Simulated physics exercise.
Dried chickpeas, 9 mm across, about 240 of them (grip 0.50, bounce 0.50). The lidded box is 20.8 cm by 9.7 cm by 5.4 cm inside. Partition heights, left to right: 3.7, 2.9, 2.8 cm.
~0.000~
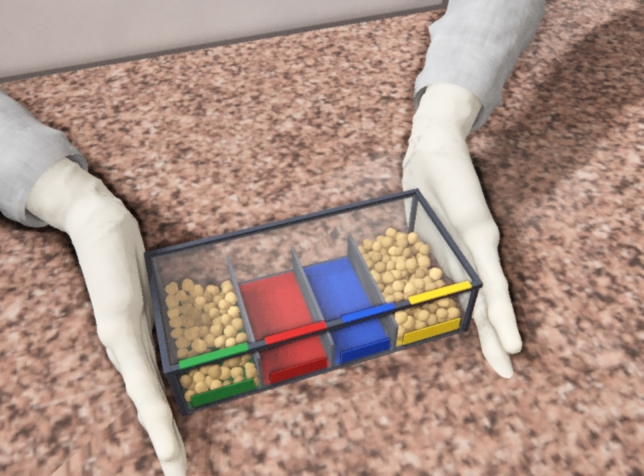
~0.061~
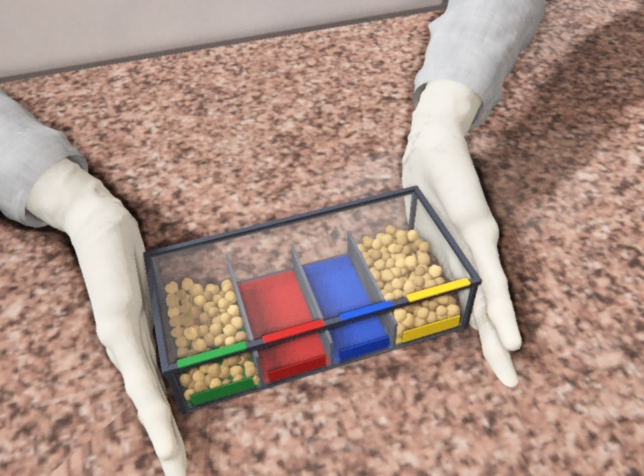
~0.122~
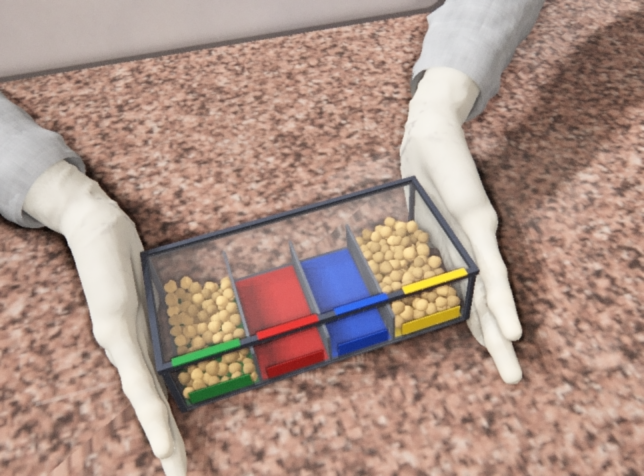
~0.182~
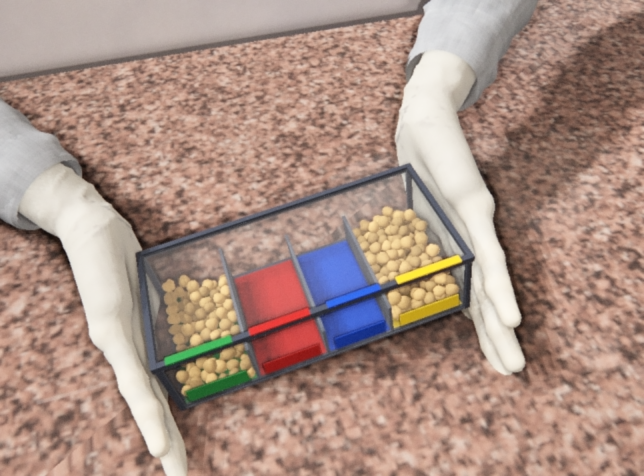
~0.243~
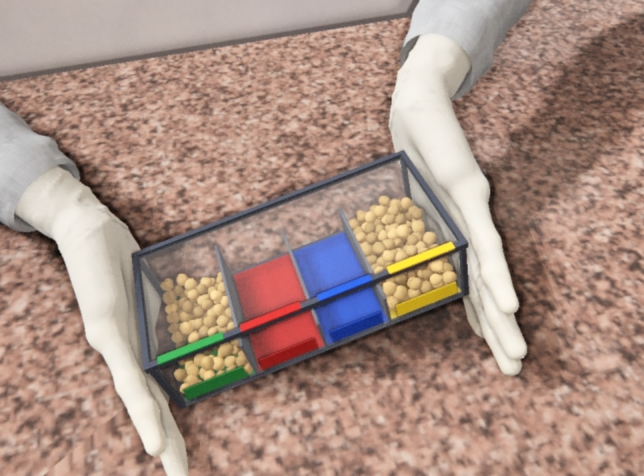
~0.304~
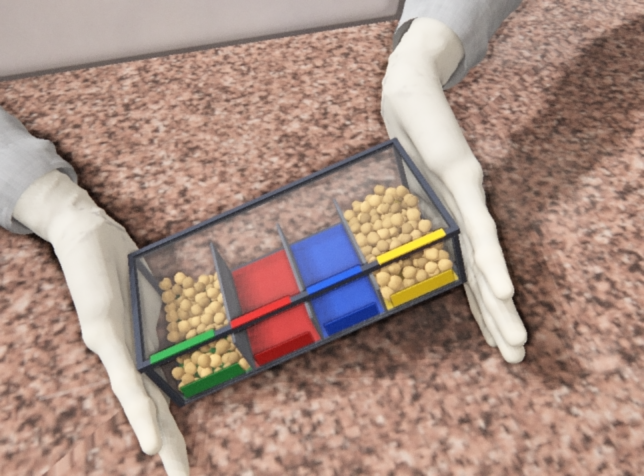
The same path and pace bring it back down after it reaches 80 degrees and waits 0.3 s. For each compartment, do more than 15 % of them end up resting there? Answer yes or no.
Red: No, blue: No, green: Yes, yellow: Yes.
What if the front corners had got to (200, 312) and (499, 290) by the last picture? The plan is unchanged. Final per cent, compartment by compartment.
Red 0, blue 0, green 40, yellow 60.
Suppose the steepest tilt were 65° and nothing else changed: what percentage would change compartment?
Result: Some 10 %.
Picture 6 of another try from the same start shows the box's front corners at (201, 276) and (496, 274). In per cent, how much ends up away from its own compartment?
I'd say close to 5 in a hundred.
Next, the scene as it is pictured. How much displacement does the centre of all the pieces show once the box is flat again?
I'd put it at close to 4.5 cm.
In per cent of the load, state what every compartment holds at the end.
Per cent by compartment - red 10, blue 0, green 55, yellow 30.
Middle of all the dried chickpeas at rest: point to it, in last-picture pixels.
In the last view, approximately (226, 314).
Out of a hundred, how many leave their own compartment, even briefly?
Roughly 25 in a hundred.
Then, at 1.52 s, tilt 80 degrees; red 5 %, blue 5 %, green 50 %, yellow 40 %.
After 2.33 s, tilt 40 degrees; red 10 %, green 55 %, yellow 30 %.
Then, at 3.15 s, tilt 0 degrees; red 10 %, green 55 %, yellow 30 %.
At rest (4.0 s), red 10 %, blue 0 %, green 55 %, yellow 30 %.
